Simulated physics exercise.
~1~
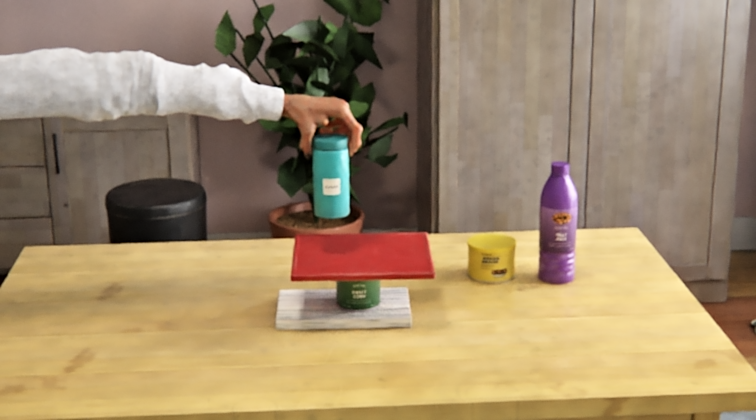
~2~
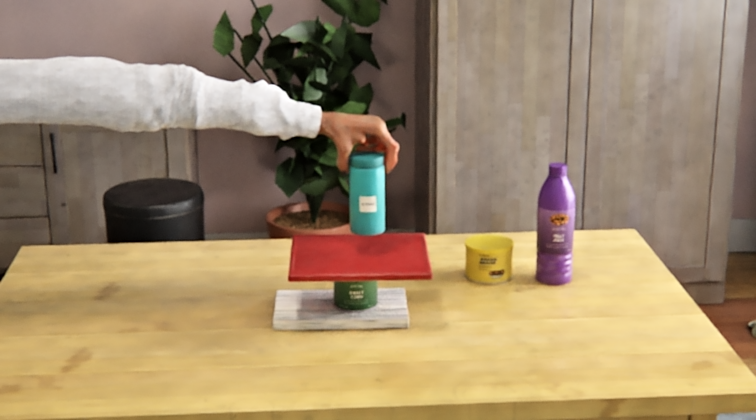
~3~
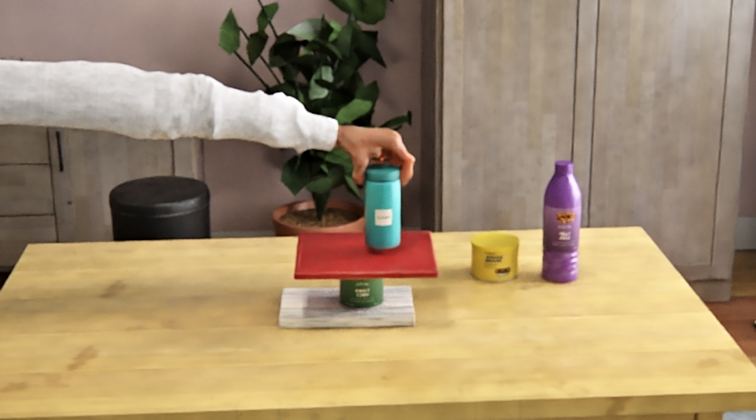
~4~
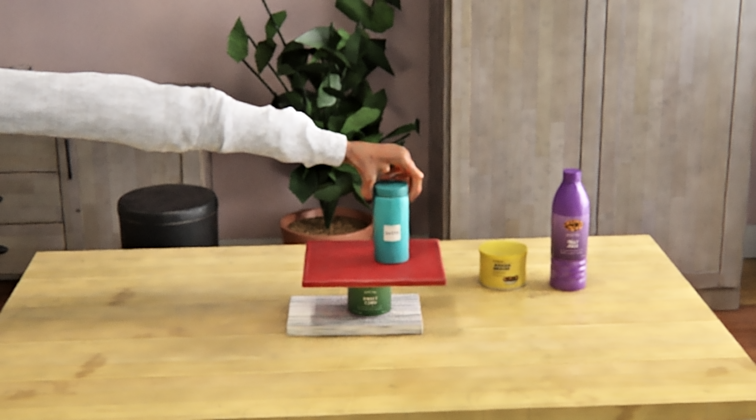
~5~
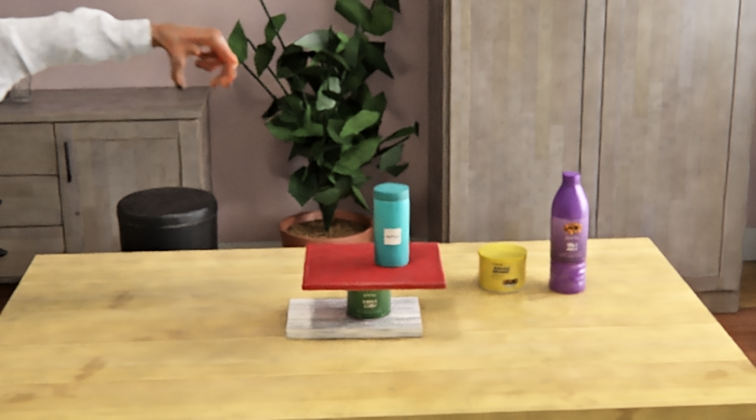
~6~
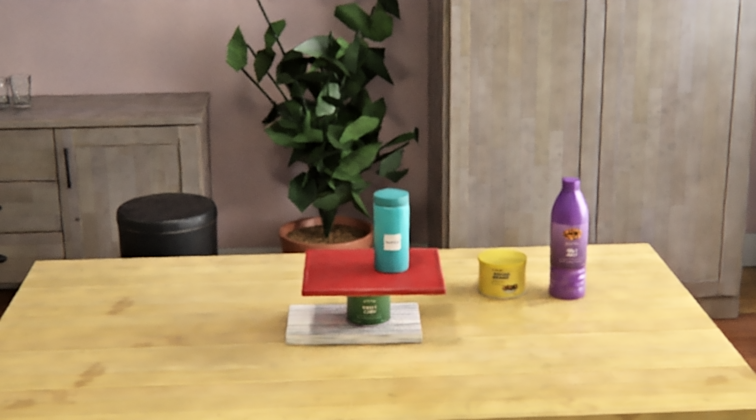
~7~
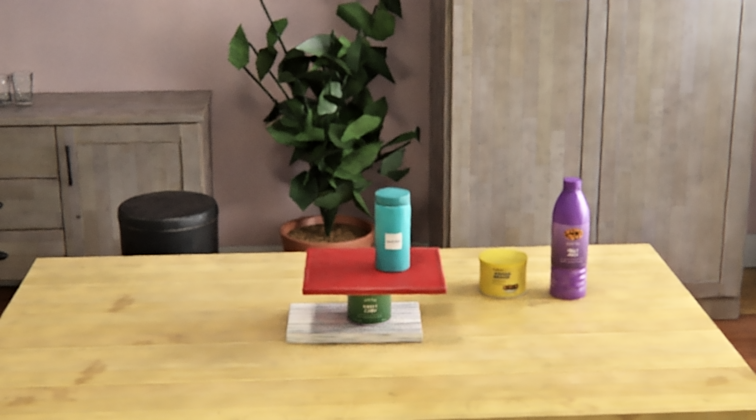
A turquoise jar hangs from a hand reaching in from the left, above a small pile on a light wooden table, seen from the front by a slightly swaying camera. The pile has a whitish board at the bottom, a green pot on it and a red tray on top, with a yellow tub and a purple bottle to the right. The hand carries the jar rightward and lowers it upright onto the tray, right of centre. The fingers let go and the arm withdraws to the left. The jar stays standing, and the pile remains balanced.
